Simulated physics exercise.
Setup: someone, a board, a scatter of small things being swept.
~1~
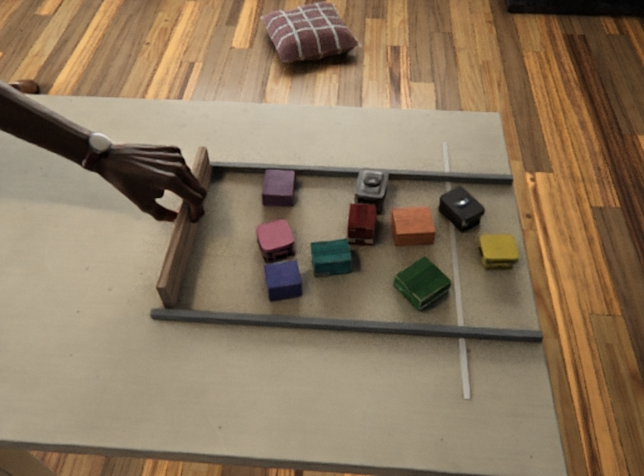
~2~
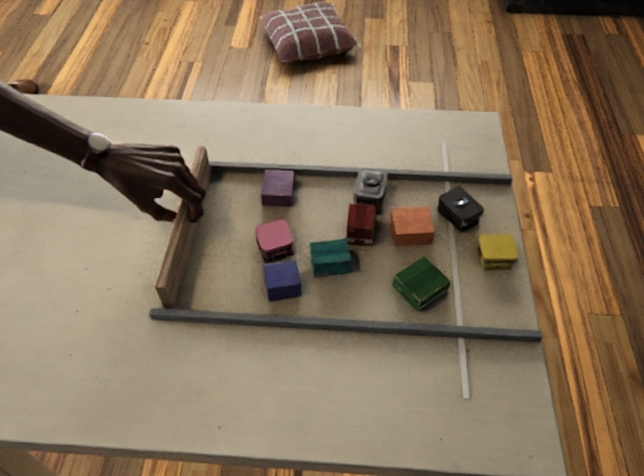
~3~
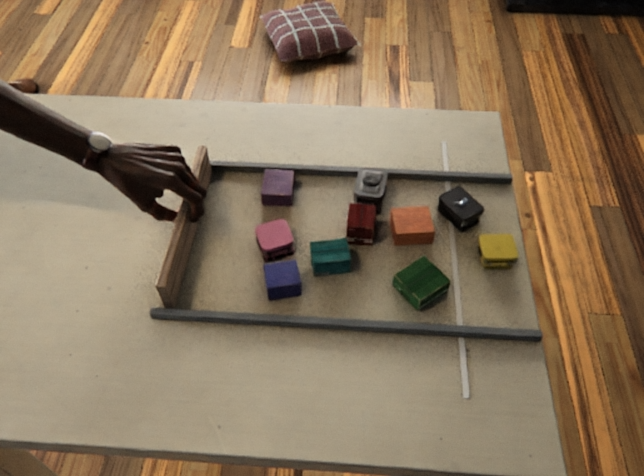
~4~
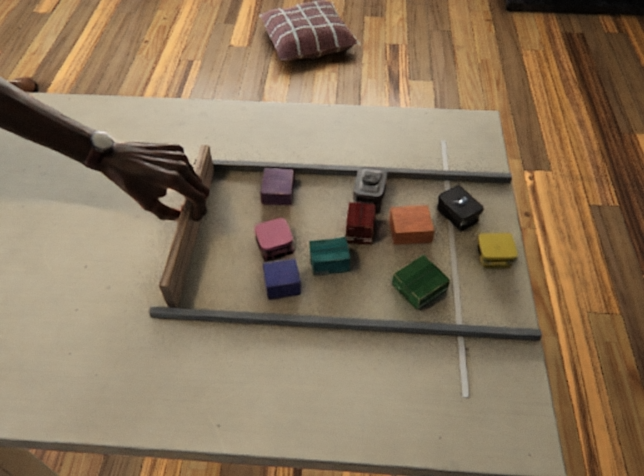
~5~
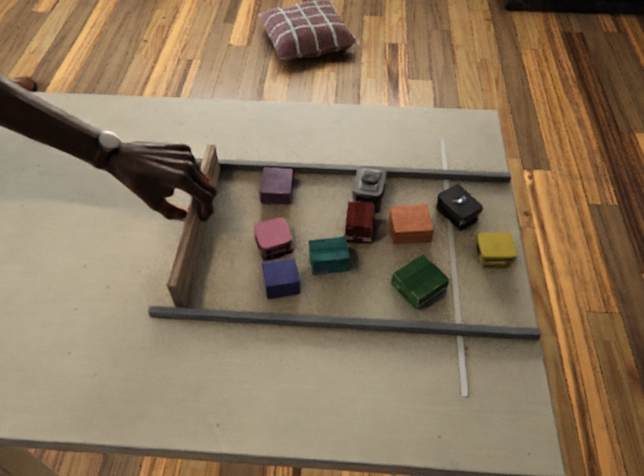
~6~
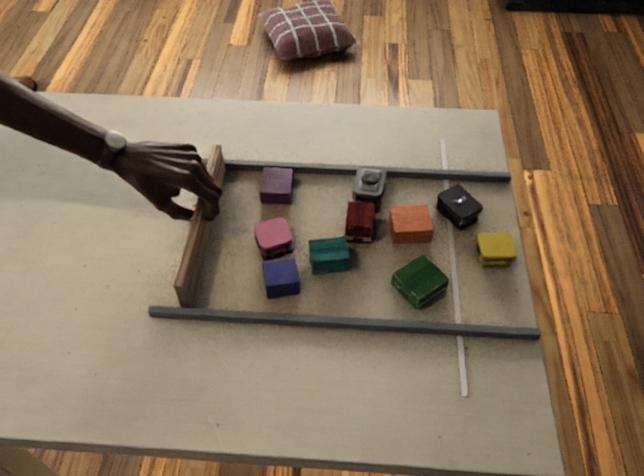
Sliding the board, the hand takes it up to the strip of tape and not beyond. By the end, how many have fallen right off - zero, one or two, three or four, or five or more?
By the end, one or two have.
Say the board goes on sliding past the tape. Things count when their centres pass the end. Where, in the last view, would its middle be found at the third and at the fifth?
Pixels, in order: Around (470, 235), around (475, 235).
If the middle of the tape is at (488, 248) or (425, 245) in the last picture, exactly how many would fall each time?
First try 6, second try 0.
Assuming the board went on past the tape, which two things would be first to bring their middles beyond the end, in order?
Order, earliest first: Yellow case, black case.
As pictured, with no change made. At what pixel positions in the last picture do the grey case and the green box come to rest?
Look around (494, 188) for the first and around (513, 297) for the second.
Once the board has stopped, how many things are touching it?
Number in contact with it: 4.
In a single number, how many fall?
The number that fall is 2.
A little later, none off yet; yellow case at rest near (495, 250); black case at rest near (458, 208); green box at rest near (420, 281).
Next, none off yet; yellow case at rest near (495, 250); black case moving near (461, 207); green box shifted a little near (432, 286).
When it is over, the number that fall off is one or two; down, black case and yellow case.
